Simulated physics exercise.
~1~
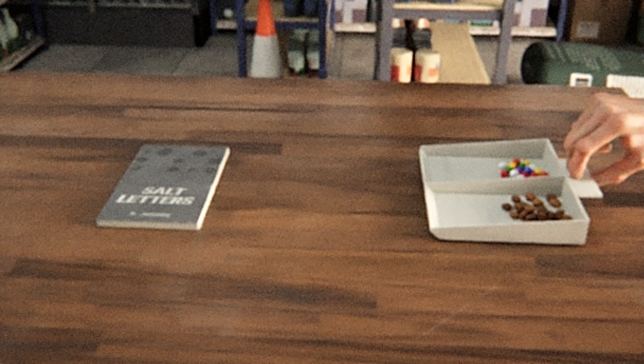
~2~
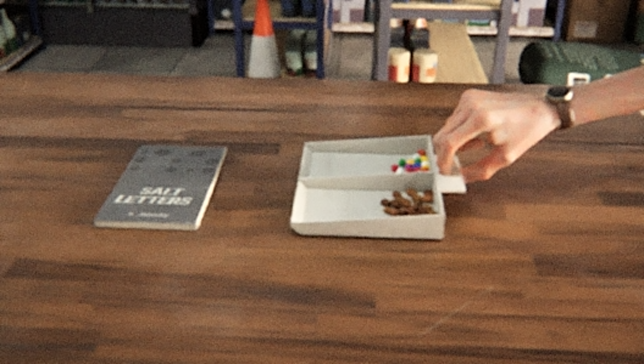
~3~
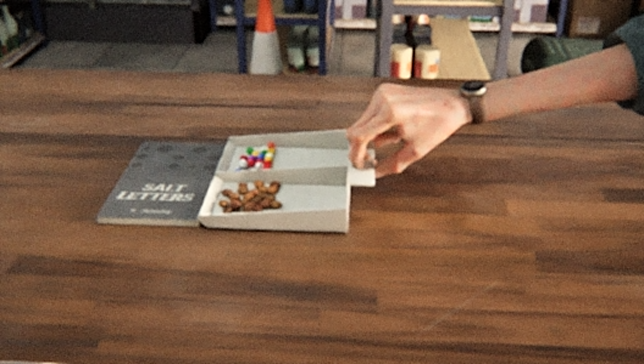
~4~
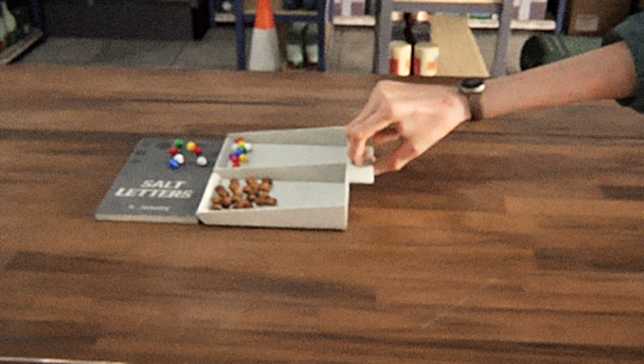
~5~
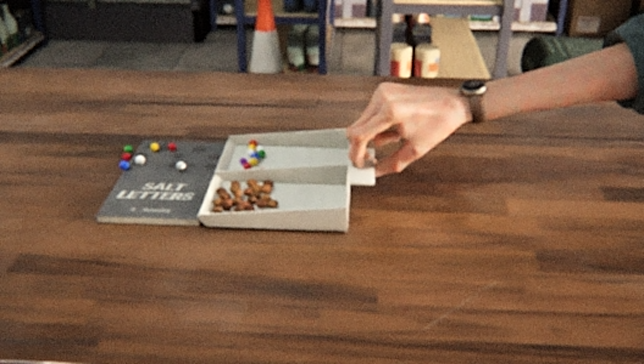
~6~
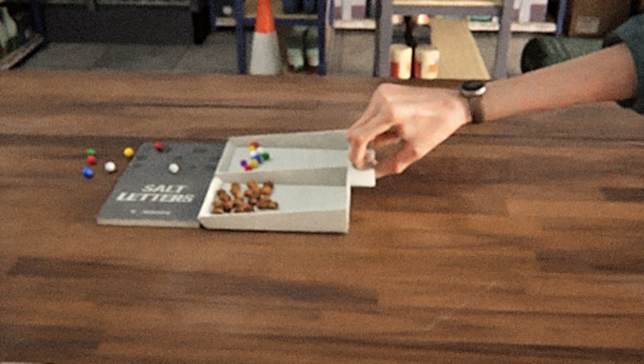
The video shows a hand pushing a divided white tray left across a wooden table until it stops against a thin gray book. Brown pieces slide toward the front rim but stay inside, while some colorful beads spill over the book, a few reaching the table beyond.
